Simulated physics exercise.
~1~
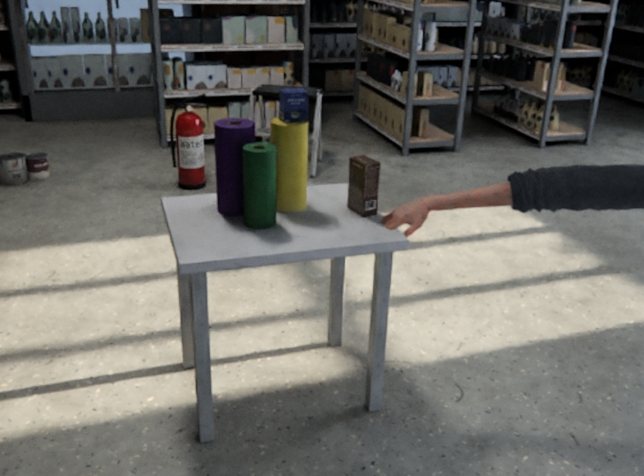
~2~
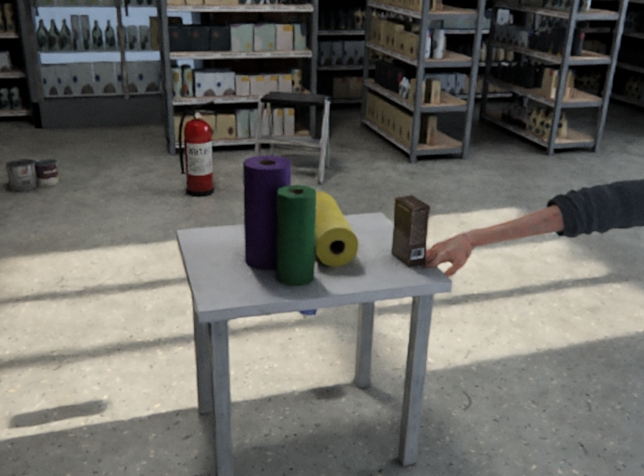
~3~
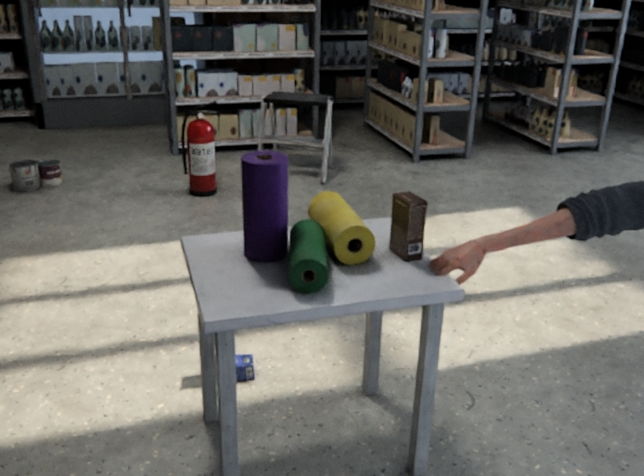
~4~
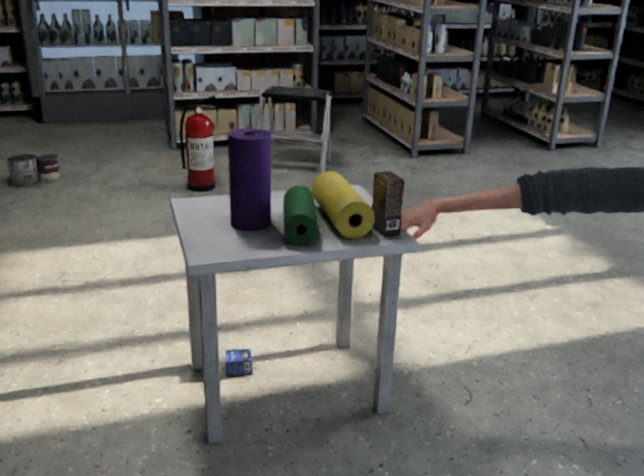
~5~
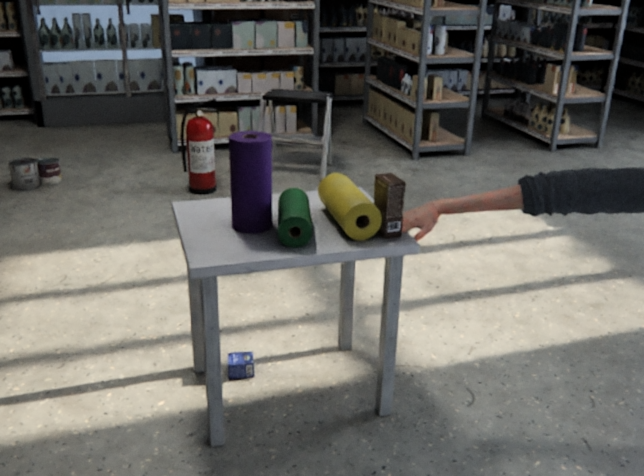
A hand jolting a side table back and forth, a blue carton falling off, yellow and green rolls toppling, purple roll staying upright.
